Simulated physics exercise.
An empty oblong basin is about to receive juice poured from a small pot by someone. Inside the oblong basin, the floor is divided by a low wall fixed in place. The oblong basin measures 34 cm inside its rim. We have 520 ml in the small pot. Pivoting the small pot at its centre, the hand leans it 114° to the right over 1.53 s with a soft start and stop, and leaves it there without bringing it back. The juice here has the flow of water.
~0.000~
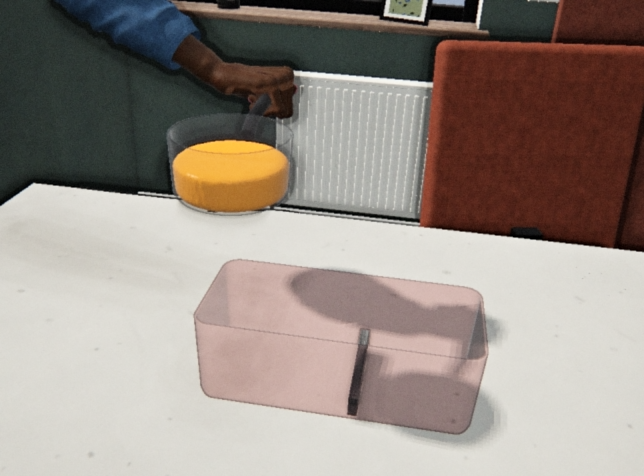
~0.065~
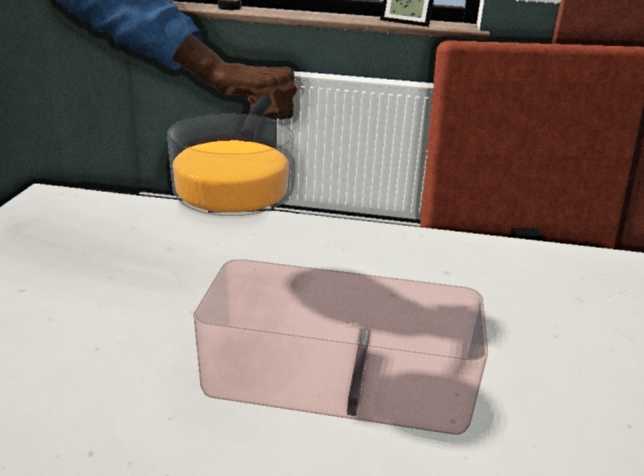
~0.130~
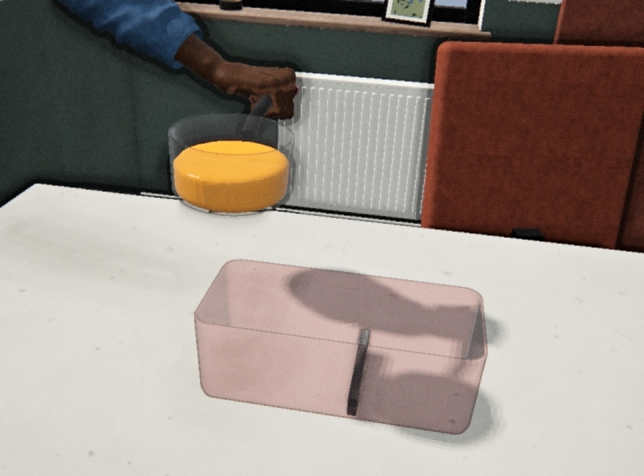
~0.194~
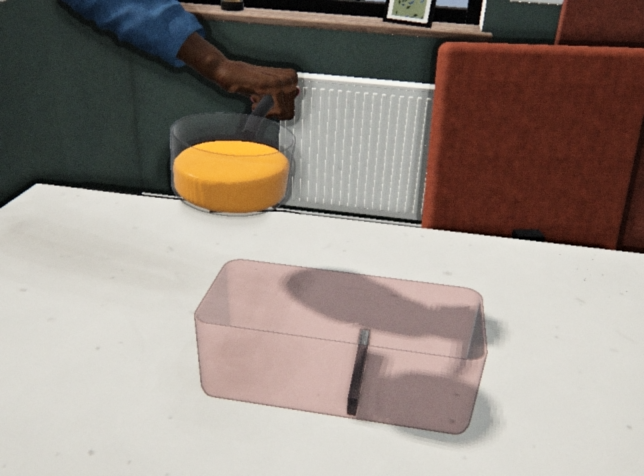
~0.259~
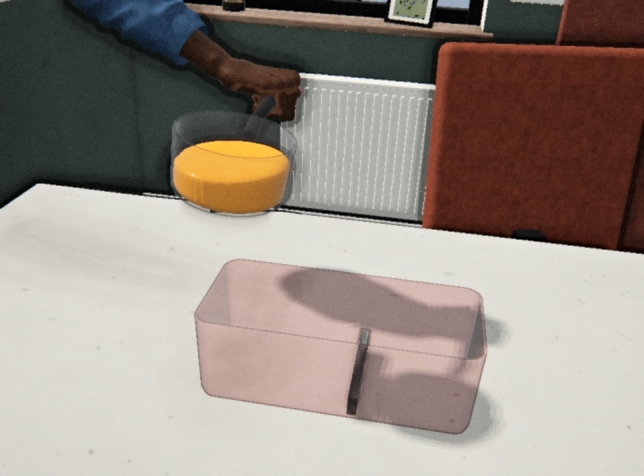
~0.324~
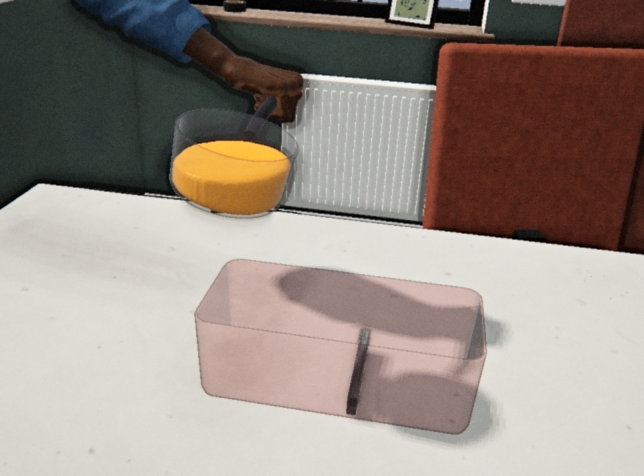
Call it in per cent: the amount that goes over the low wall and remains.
I would put it at about 12 per cent.
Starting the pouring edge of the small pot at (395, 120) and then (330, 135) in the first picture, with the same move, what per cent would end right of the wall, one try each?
The first try gives around 85 percent, the second around 60 percent.
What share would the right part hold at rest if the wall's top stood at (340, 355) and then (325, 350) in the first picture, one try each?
Around 40 and 60 percent, in that order.
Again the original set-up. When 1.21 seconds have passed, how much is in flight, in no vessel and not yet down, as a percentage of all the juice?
Around 14 percent of the liquid.
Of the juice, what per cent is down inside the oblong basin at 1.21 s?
About 76 per cent.
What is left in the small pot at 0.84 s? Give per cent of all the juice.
Close to 66 percent of the liquid remains at that time.
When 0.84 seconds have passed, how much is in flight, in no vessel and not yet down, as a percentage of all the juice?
I'd say close to 28 per cent.
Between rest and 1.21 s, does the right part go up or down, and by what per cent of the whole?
I'd say it grows by some 6.
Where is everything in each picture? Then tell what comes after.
In the first frame, tilt 0°; pouring edge (291, 140); surface from (179, 152) to (289, 164); the oblong basin's rim runs from (211, 289) to (484, 324); the wall's top is at (360, 363).
In the second frame, tilt 1°; pouring edge (291, 141); surface from (179, 153) to (288, 165).
In the third frame, tilt 2°; pouring edge (292, 143); surface from (180, 153) to (288, 165).
In the fourth frame, tilt 4°; pouring edge (293, 145); surface from (180, 153) to (289, 166).
In the fifth frame, tilt 8°; pouring edge (294, 149); surface from (180, 152) to (290, 165).
In the sixth frame, tilt 12°; pouring edge (296, 154); surface from (180, 153) to (290, 166).
After 0.84 s the tilt is 65° and 67 per cent is still to pour, 5 is left of the wall and 0 right of it.
After 1.21 s the tilt is 102° and 10 per cent is still to pour, 69 is left of the wall and 6 right of it.
After 1.60 s the tilt is 114° and 0 per cent is still to pour, 87 is left of the wall and 12 right of it.
After 2.03 s the tilt is 114° and 0 per cent is still to pour, 87 is left of the wall and 12 right of it.
In the end 87 per cent lies left of the wall, 12 right of it and 1 outside.
